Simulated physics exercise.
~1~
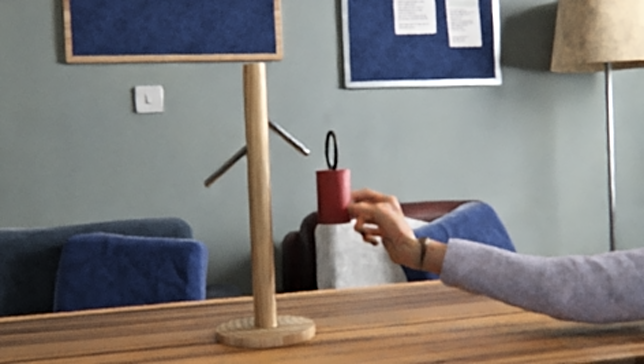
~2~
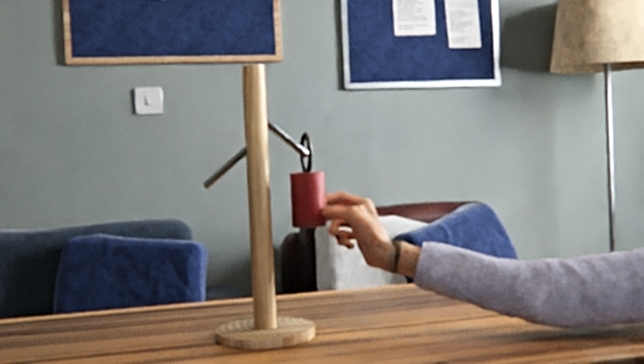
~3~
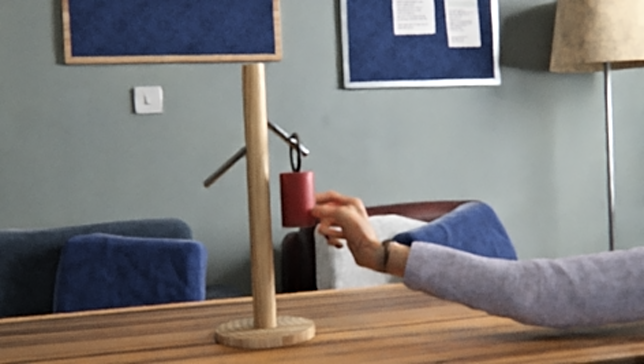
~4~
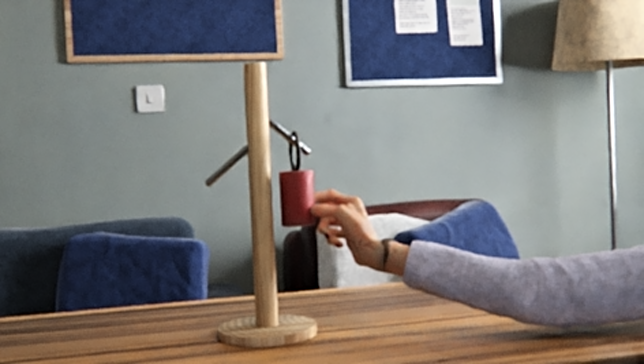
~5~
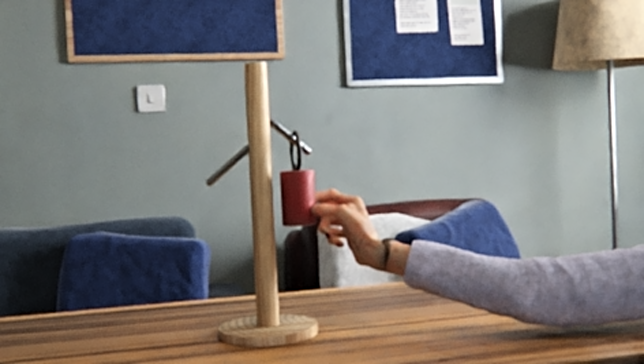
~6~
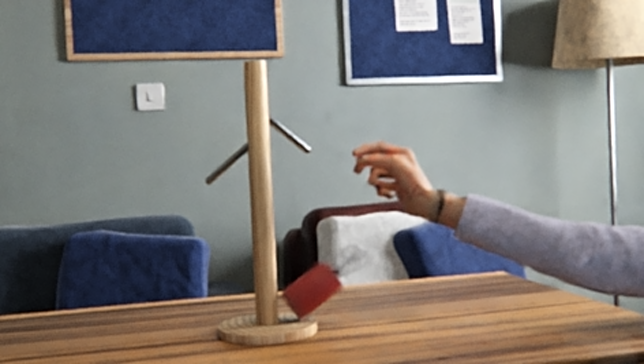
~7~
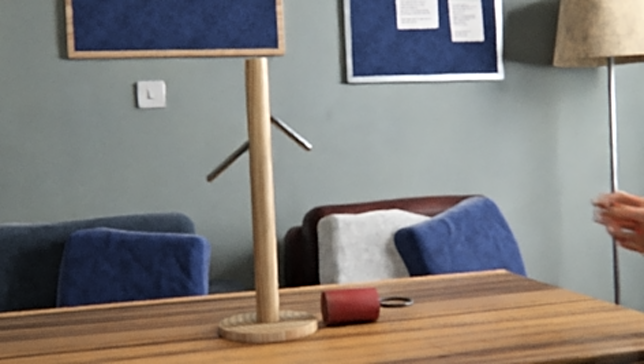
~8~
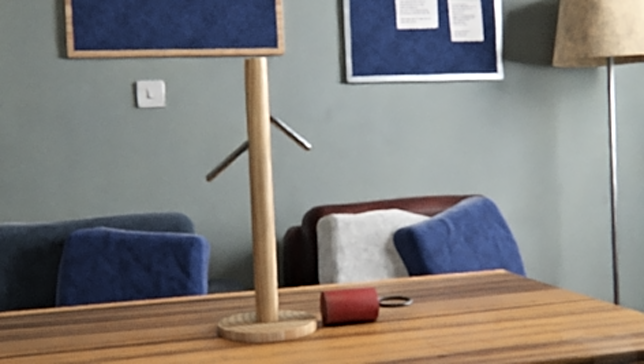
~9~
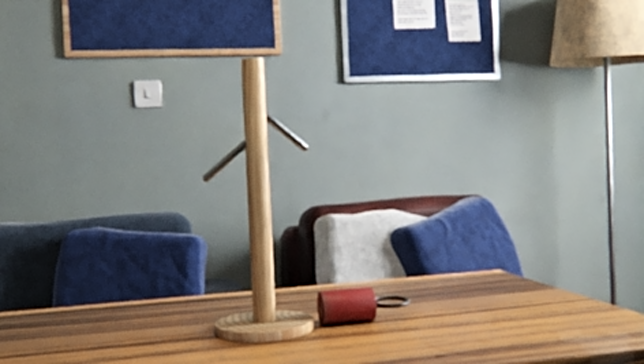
A hand moved a red lantern left onto the sloping peg of a wooden stand and held it there briefly, but when the hand let go and drew back, the lantern dropped and ended up lying on its side on the table.
